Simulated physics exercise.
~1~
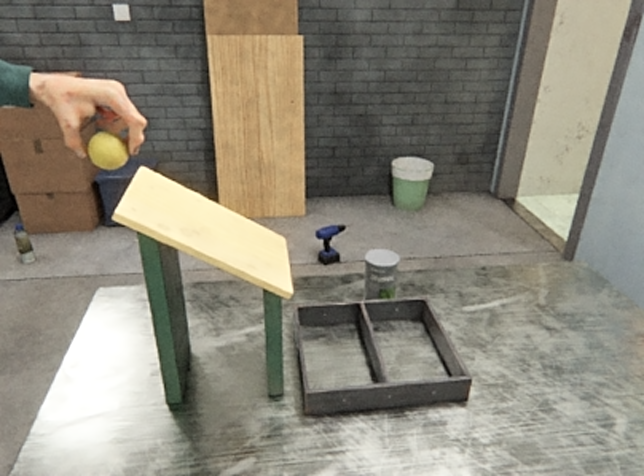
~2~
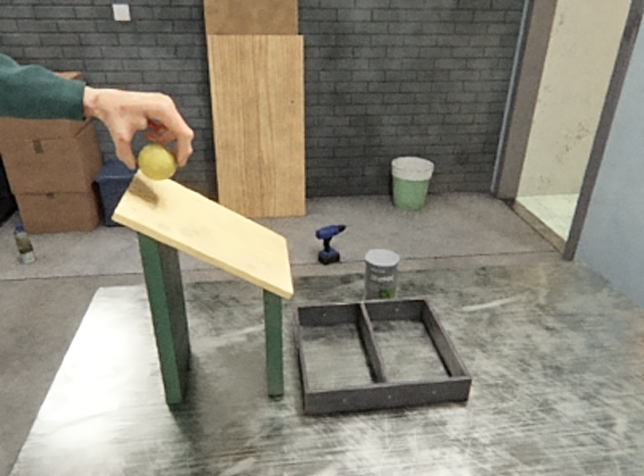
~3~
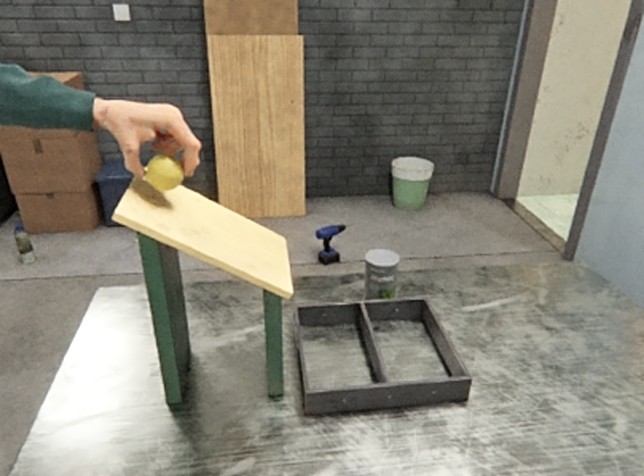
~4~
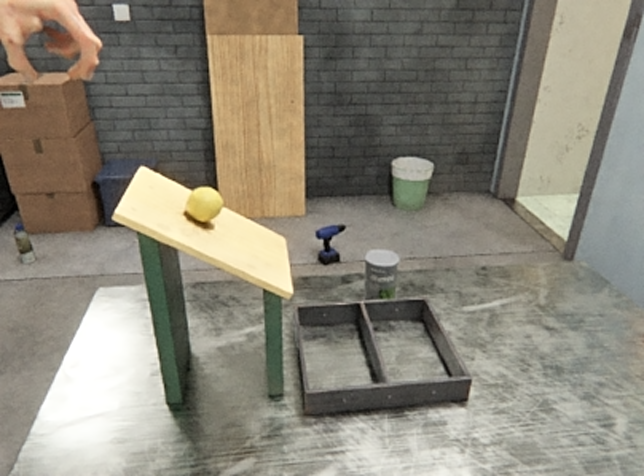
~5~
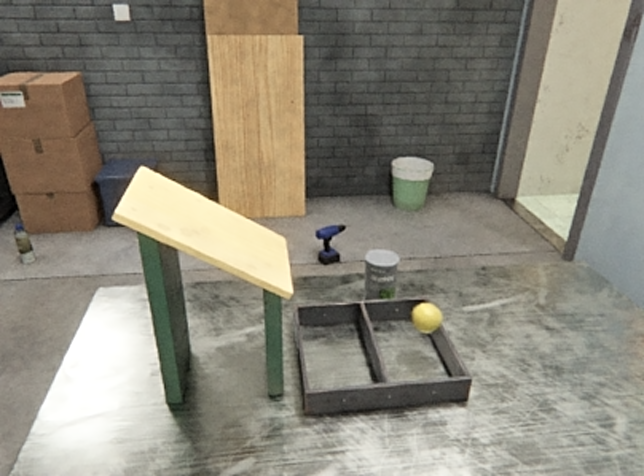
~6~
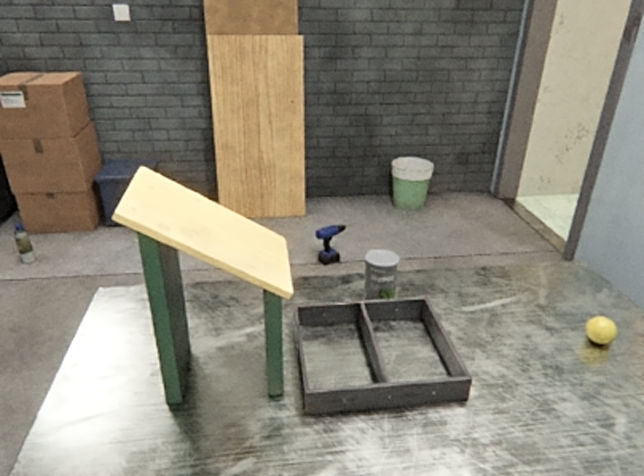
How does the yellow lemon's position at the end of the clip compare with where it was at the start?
At the start the lemon is held in a hand above the top of the sloping board on the left. By the end it is low on the far right of the table, beyond the tray.
In a brick-walled workshop, a hand releasing a yellow lemon on a sloping board, the lemon passing the tray and ending up at right.
